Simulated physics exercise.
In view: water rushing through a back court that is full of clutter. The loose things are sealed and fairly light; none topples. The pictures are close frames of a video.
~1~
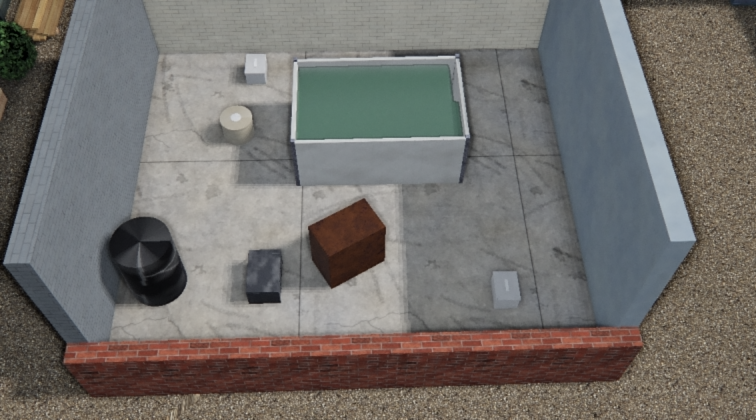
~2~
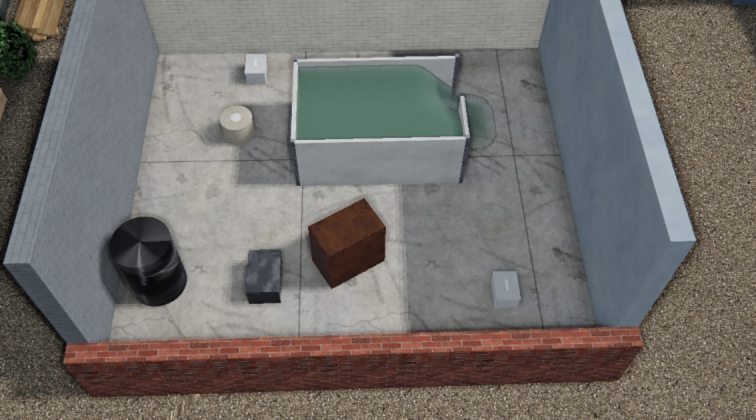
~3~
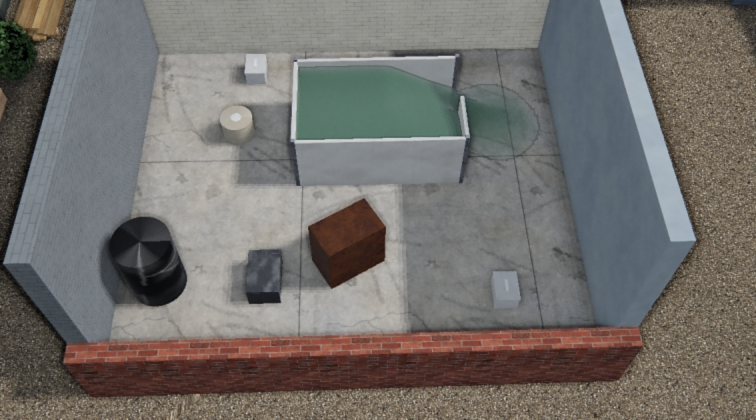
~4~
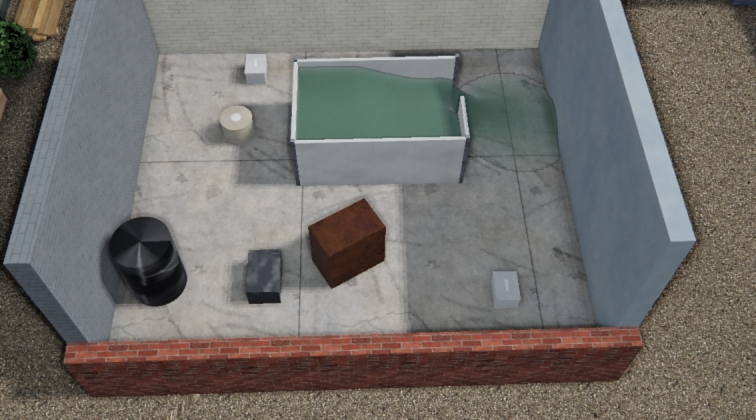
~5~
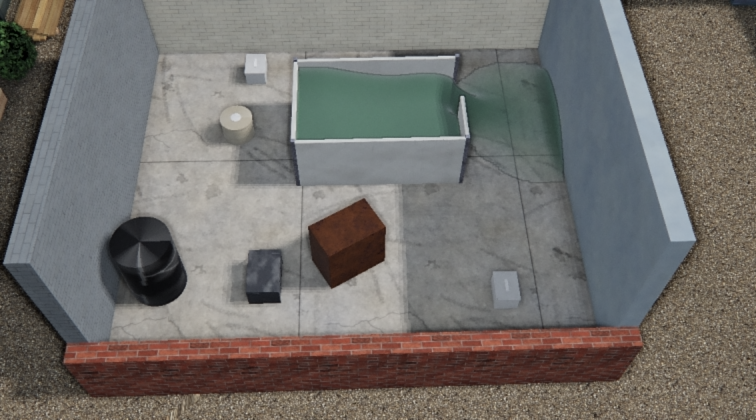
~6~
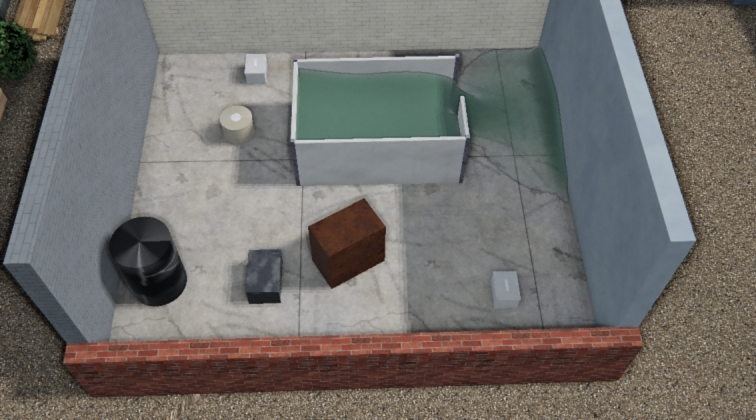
In a walled concrete yard scattered with a black barrel, a rusty brown box and smaller blocks, a white-sided tank stands full of green water. Water bursts through an opening at its right end, fans across the floor and spreads along the right wall, while the scattered objects stay still.
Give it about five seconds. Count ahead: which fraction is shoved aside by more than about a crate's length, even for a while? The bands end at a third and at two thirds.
Share: From one to two thirds.
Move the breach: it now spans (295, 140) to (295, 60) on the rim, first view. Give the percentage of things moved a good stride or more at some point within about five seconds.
Some 100 per cent.
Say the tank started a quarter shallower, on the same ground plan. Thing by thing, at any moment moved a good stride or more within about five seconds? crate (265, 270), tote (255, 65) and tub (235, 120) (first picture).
One after the other: Less than that, yes, not that far.
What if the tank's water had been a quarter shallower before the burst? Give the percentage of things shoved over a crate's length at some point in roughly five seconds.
Roughly 60 per cent.
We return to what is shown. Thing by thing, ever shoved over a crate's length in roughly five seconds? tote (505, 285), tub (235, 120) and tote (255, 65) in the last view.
As listed: Pushed that far, less than that, shifted that much.
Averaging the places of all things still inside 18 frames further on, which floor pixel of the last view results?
At about (248, 175).
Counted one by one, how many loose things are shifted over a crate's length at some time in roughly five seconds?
It comes to 3.
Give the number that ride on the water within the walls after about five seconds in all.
That makes 1.
A moment on, 0 of 5 are well off their spots; 0 afloat.
Next, 0 of 5 are well off their spots; 0 afloat.
Later, 3 of 5 are well off their spots; 1 afloat.
In the end, 3 of 5 are well off their spots, and 3 have been at some point; 1 afloat.
